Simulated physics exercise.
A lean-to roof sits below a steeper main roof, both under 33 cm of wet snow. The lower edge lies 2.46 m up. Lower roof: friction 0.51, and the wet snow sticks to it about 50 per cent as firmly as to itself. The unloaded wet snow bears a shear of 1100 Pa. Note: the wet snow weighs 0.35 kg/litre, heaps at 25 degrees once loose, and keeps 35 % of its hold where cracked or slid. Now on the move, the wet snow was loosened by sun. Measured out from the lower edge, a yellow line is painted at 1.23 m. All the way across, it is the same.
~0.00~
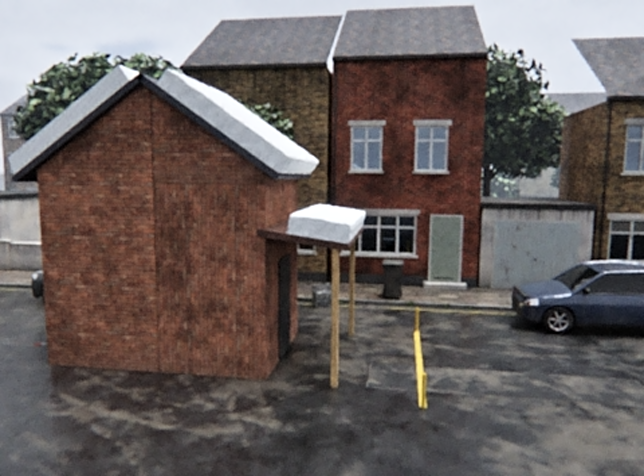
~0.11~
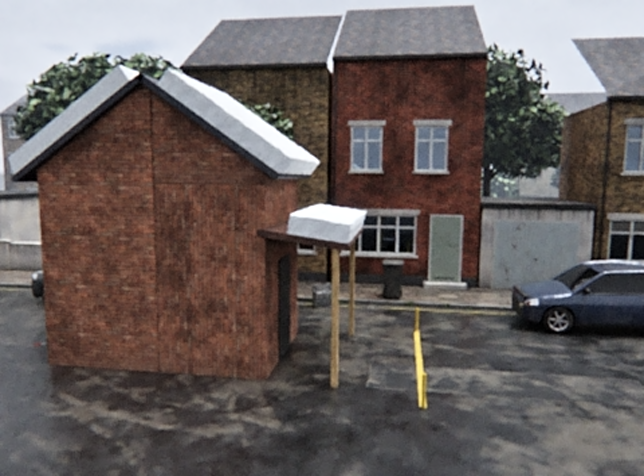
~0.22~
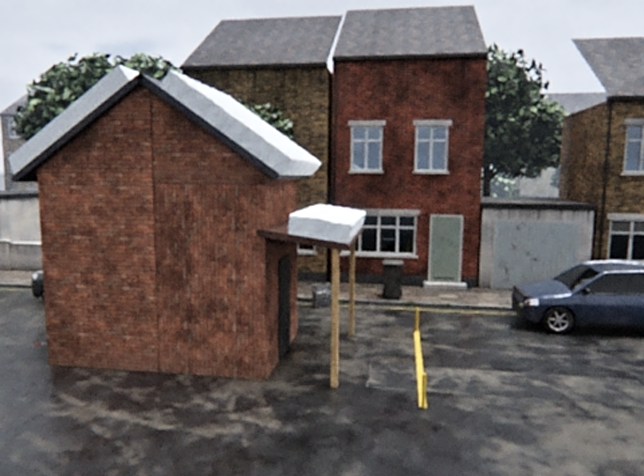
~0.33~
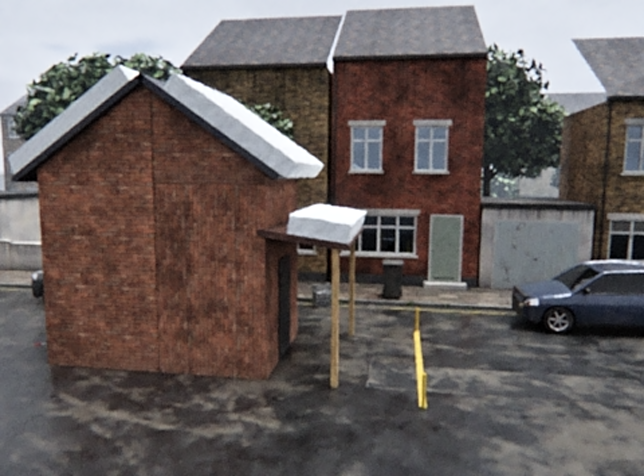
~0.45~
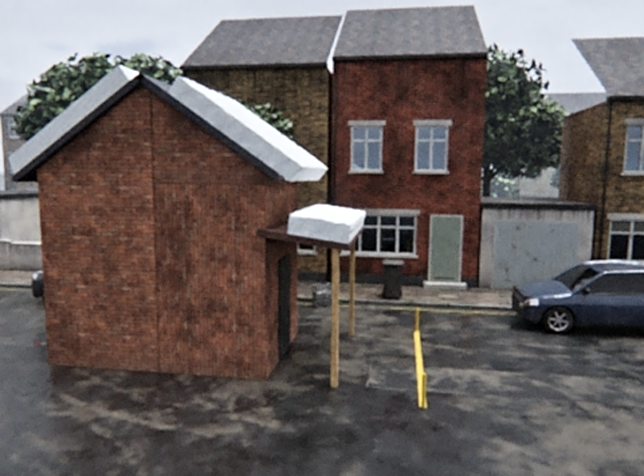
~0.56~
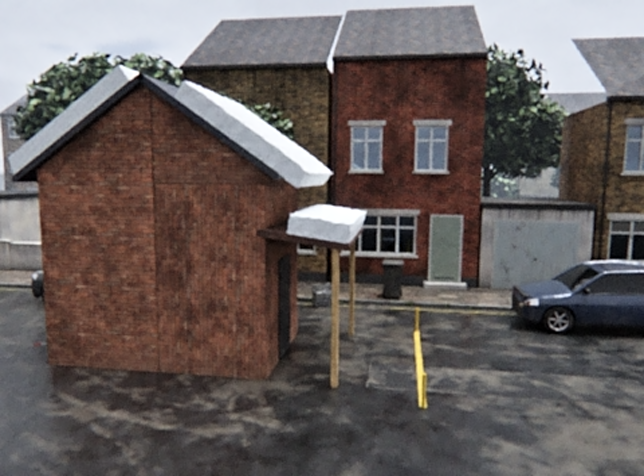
In this clip, a slab of white snow on the steep roof of a small brick building slides slowly down toward the right, its front edge extending a little past the eave above a snow-covered lean-to roof.
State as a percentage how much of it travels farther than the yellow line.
Roughly 36 per cent travels past the yellow line.
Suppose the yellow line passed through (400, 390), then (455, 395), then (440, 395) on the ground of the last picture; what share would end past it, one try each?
About 50 %, 20 %, 25 %.
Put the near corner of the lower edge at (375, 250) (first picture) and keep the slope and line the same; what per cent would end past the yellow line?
Share past the line: Close to 20 %.
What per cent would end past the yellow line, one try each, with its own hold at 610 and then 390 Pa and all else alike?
Respectively 50 % and 50 %.
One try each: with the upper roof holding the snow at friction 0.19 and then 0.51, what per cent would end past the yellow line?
First try 50 per cent, second try 8 per cent.
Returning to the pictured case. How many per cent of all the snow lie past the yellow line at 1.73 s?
About 0 %.
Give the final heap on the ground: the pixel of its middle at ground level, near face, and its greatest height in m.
Middle near (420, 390); height roughly 0.4 m.
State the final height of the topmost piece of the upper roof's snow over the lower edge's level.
The snow's top stands about 0.5 m above the lower edge.
After 1.09 s, none is below the lower edge and 0 % is past the line.
After 1.73 s, 24 % is below the lower edge and 0 % is past the line.
After 2.36 s, 63 % is below the lower edge and 29 % is past the line.
After 3.00 s, 64 % is below the lower edge and 36 % is past the line.
After 5.90 s, 76 % is below the lower edge and 36 % is past the line.
